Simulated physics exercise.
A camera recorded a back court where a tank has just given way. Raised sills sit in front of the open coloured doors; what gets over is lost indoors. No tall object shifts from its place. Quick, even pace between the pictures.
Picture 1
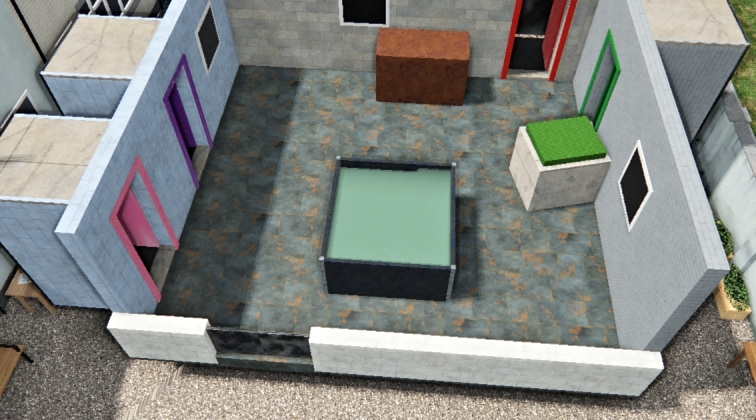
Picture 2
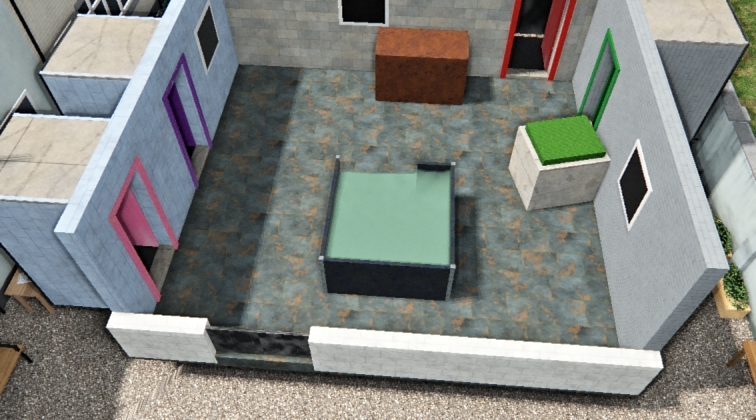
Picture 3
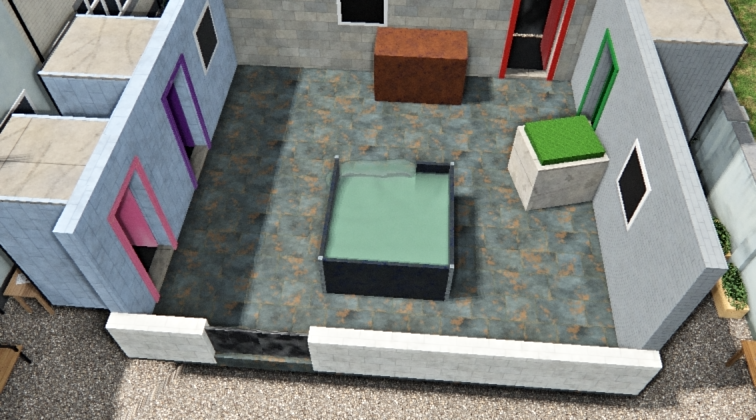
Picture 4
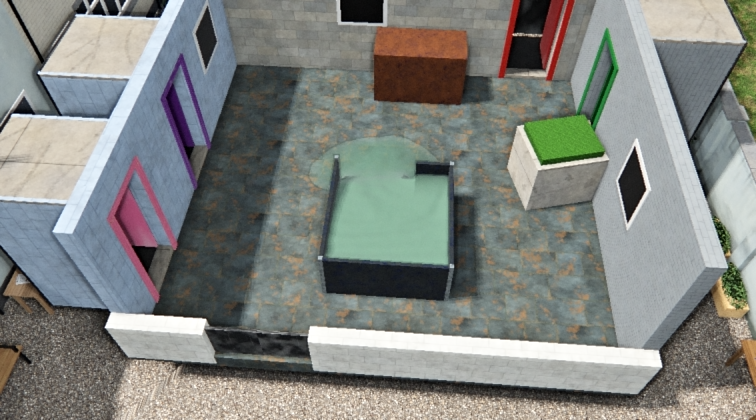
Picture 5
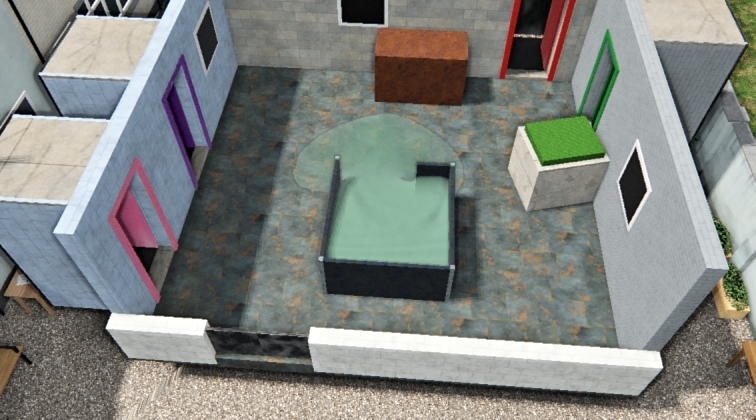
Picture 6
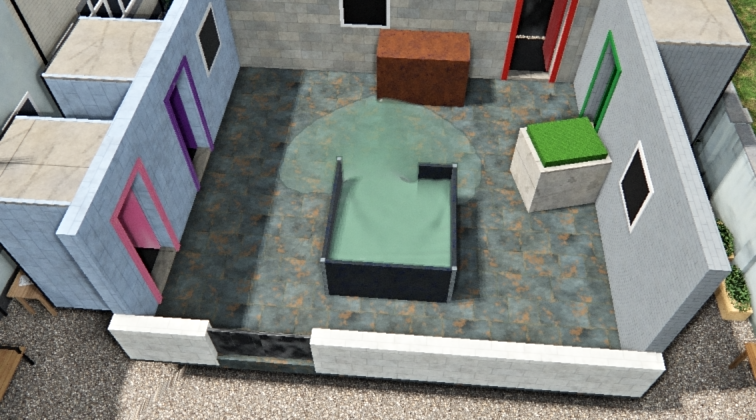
At the start, a dark-walled tank of green water stands whole in a walled court with coloured doors. Part of its far wall then opens, and water pours out through the gap. The pale green sheet spreads across the stone floor, widening left, right and back towards the brown block.
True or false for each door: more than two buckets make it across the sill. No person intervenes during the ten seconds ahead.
Red door: True; green door: True; pink door: False; purple door: False.
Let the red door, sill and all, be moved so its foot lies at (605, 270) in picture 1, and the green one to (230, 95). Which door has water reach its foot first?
Answer: The one in green.
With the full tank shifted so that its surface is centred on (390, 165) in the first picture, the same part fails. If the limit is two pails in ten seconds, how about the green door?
Green door: Past the limit.
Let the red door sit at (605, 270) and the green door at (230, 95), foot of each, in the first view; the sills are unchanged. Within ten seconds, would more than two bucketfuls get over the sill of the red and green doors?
Here the red door stays within the limit while the green door tops the limit.
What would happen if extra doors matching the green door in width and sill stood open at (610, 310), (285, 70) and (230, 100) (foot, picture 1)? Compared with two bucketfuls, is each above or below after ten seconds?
In order: Stays within it, tops the limit, tops the limit.
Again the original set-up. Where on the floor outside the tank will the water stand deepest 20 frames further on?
Somewhere close to (237, 79).
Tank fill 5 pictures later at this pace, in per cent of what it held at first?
My figure is about 58 in a hundred.
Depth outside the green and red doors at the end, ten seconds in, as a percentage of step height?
I'd say around 320 and 110 in a hundred.
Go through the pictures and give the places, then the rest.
The tank at (392, 212) is whole and still, in the first picture.
Water pours out on the tank's far side and has run to a hidden place, in the second picture.
Water pours out on the tank's far side and has run to (332, 173), in the third picture.
The front is at (393, 137), out from the gap on the tank's far side, in the fourth picture.
Water pours out on the tank's far side and has run to (387, 114), in the fifth picture.
Water pours out on the tank's far side and has run to (376, 97), in the sixth picture.
A moment on, water covers 30 % of the floor; the red door not reached, the green door not reached, the pink door not reached, the purple door not reached.
Next, water covers 40 % of the floor; the red door wet at the sill, nothing in, the green door not reached, the pink door not reached, the purple door not reached.
Then, water covers 50 % of the floor; the red door under two buckets in, the green door over two buckets in, the pink door not reached, the purple door wet at the sill, nothing in.
Later, water covers 75 % of the floor; the red door over two buckets in, the green door far over two buckets in, the pink door wet at the sill, nothing in, the purple door wet at the sill, nothing in.
In the end, water covers 95 % of the floor; the red door over two buckets in, the green door far over two buckets in, the pink door under two buckets in, the purple door wet at the sill, nothing in.
